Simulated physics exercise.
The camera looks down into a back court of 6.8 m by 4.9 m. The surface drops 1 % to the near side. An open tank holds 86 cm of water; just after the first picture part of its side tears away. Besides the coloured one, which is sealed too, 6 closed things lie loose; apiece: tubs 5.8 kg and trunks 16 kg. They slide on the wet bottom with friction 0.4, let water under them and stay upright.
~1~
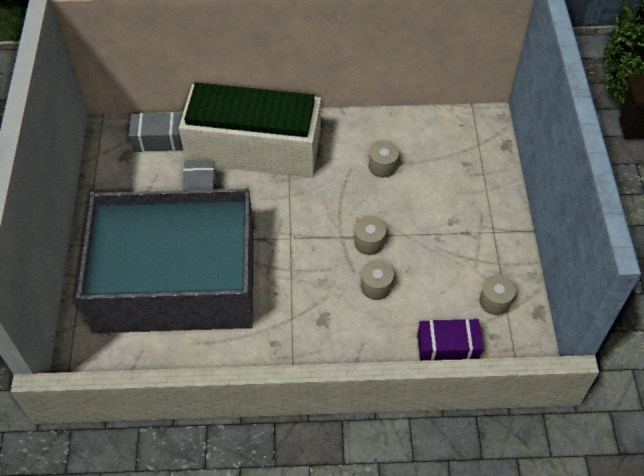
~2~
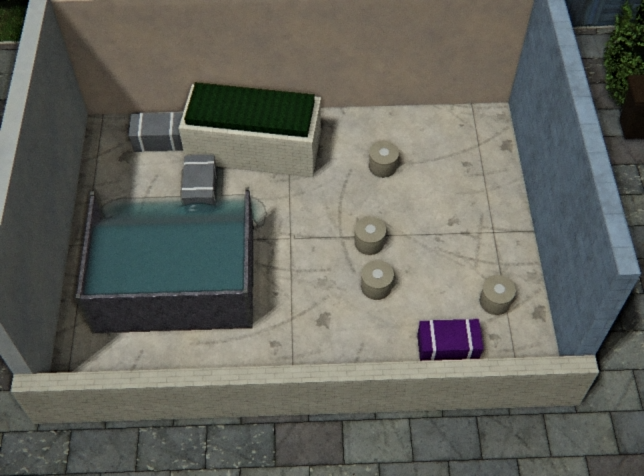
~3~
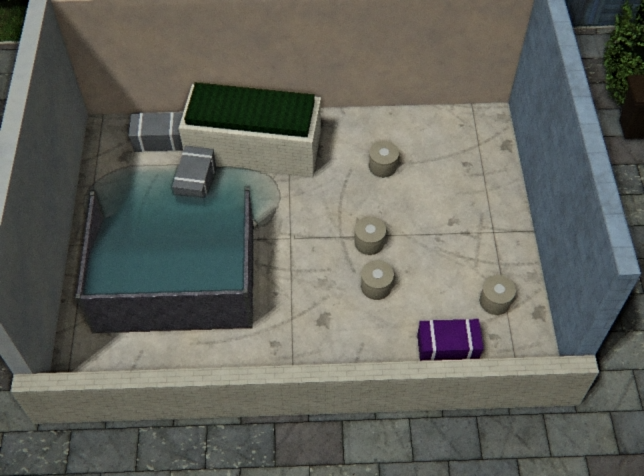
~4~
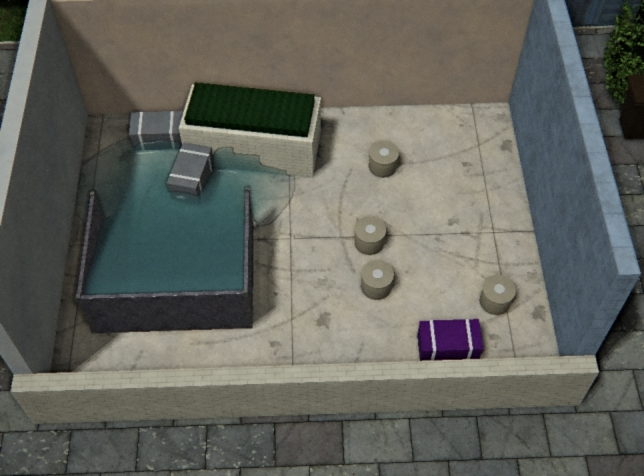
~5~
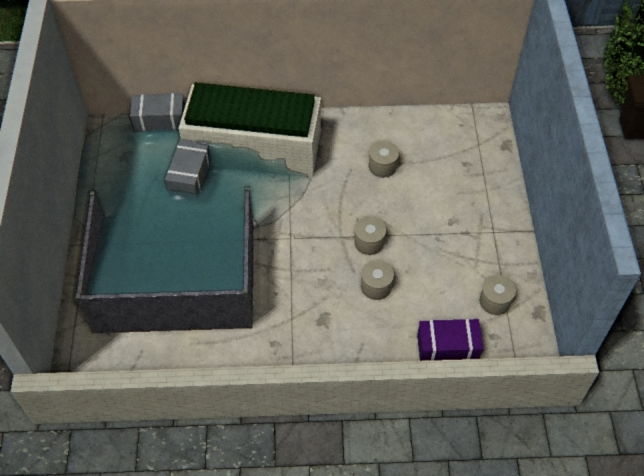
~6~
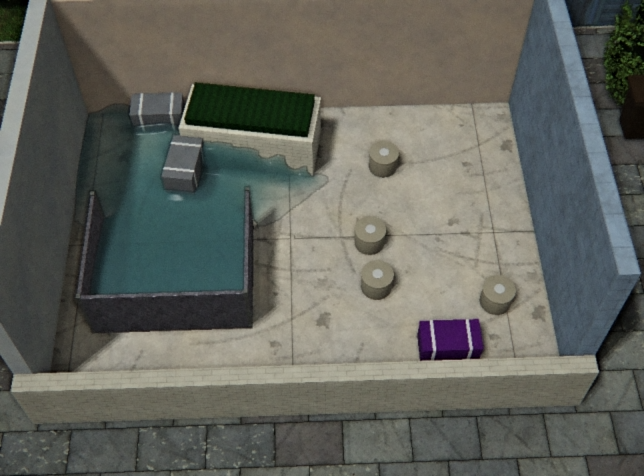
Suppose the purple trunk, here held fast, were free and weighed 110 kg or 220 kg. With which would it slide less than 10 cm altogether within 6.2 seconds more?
Verdict: The lower weight is enough.
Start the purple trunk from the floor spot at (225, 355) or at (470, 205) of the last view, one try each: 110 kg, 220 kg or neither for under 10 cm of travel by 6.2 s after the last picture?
In turn: The smaller is enough; either load holds.
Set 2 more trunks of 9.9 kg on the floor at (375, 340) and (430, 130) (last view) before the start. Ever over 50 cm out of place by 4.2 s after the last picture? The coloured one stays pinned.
In turn: Under, more.
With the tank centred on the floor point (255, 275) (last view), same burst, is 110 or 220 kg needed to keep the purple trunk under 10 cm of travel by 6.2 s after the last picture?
In that case the smaller load will do.
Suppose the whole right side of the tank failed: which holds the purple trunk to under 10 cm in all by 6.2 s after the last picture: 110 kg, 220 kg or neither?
Then only the higher weight holds it.
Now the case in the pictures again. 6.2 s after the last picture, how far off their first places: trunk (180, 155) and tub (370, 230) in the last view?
In turn: 200 cm, 250 cm.
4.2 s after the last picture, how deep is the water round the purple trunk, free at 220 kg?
Roughly 13 cm.
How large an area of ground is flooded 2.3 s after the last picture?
About 28 m2.
Then, 0.6 s after the last picture the purple trunk would be 0 cm from its start with 110 kg and 0 cm from its start with 220 kg; 0 cm of water round it then.
Then, 2.3 s after the last picture the purple trunk would be 0 cm from its start with 110 kg and 0 cm from its start with 220 kg; 6 cm of water round it then.
Then, 4.2 s after the last picture the purple trunk would be 0 cm from its start with 110 kg and 0 cm from its start with 220 kg; 13 cm of water round it then.
Then, 6.2 s after the last picture the purple trunk would be 0 cm from its start with 110 kg and 0 cm from its start with 220 kg; 12 cm of water round it then.
